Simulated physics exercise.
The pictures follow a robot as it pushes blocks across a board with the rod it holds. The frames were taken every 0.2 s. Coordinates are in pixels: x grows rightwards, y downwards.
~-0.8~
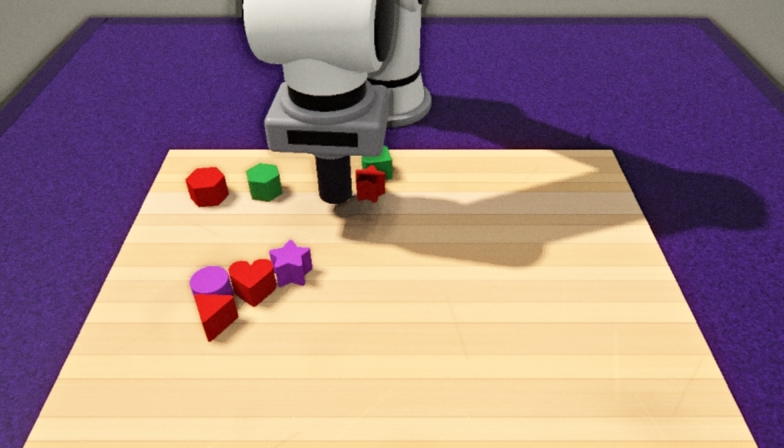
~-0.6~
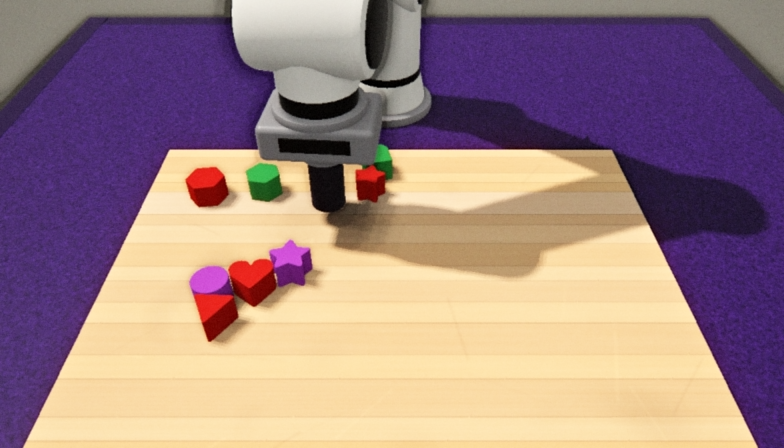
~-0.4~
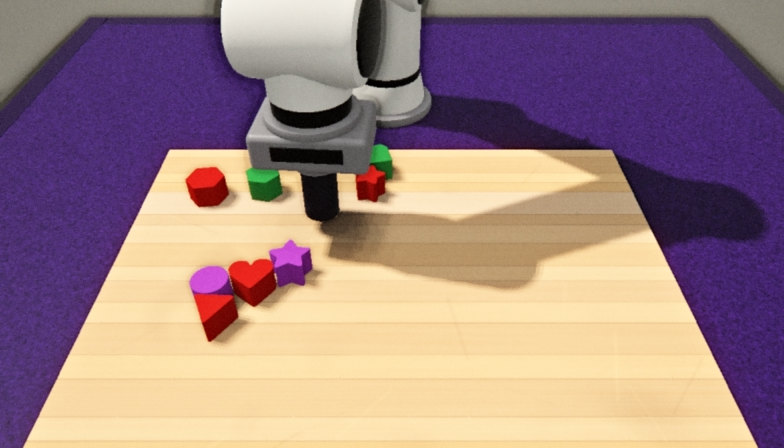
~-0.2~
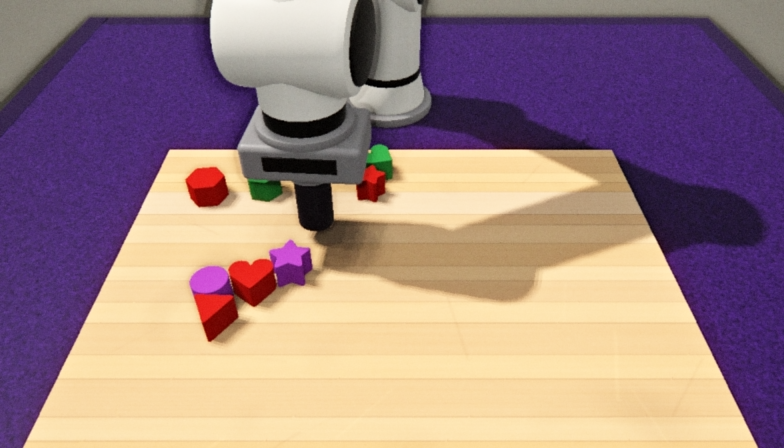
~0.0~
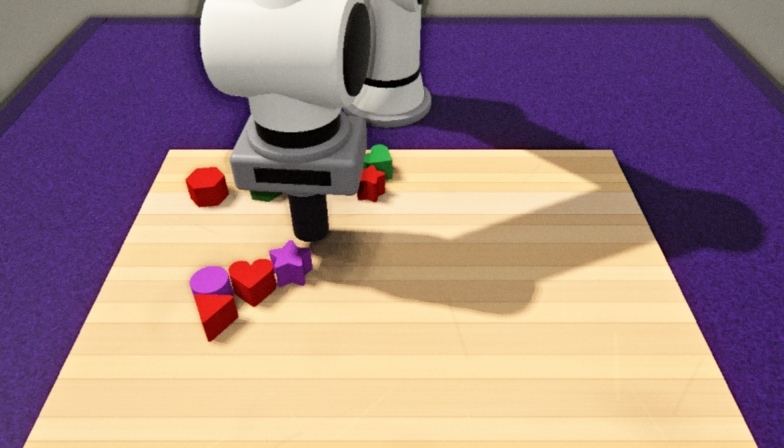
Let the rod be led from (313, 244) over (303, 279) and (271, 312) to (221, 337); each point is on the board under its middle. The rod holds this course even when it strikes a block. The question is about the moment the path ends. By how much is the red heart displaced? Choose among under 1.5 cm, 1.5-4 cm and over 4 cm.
It moves more than 4 cm.
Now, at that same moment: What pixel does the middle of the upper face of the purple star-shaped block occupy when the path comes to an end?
In the picture, that point is around (229, 343).
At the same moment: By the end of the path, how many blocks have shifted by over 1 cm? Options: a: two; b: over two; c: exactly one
b (over two)
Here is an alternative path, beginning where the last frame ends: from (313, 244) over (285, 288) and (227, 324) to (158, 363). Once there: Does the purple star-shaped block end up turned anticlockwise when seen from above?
Final answer: Yes.
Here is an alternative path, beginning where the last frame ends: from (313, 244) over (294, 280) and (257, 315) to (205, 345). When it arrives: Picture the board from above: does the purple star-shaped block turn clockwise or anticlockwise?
That block twists counter-clockwise.
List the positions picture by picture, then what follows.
In the first frame, lower end of the rod (336, 194), tops of blocks, purple round block (209, 279), red three-sided block (210, 304), red heart (250, 271), purple star-shaped block (289, 254).
In the second frame, rod (329, 202), blocks as before.
In the third frame, rod (322, 211), blocks as before.
In the fourth frame, rod (317, 220), blocks as before.
In the fifth frame, rod (311, 231), purple round block (209, 279), red three-sided block (210, 304), red heart (250, 271), purple star-shaped block (289, 254).
The first path, step by step. One third of the way, rod (301, 266); purple round block (201, 280); red heart (236, 282), turned 50° clockwise; purple star-shaped block (279, 282).
Two thirds of the way, rod (266, 298); purple round block (200, 279); red three-sided block (201, 312), turned 30° clockwise; red heart (228, 294), turned 100° clockwise; purple star-shaped block (251, 320), turned 20° anticlockwise.
At the end, rod (216, 323); purple round block (191, 279); red three-sided block (151, 326), turned 55° clockwise; red heart (181, 310), turned 110° clockwise; purple star-shaped block (229, 343), turned 65° anticlockwise.
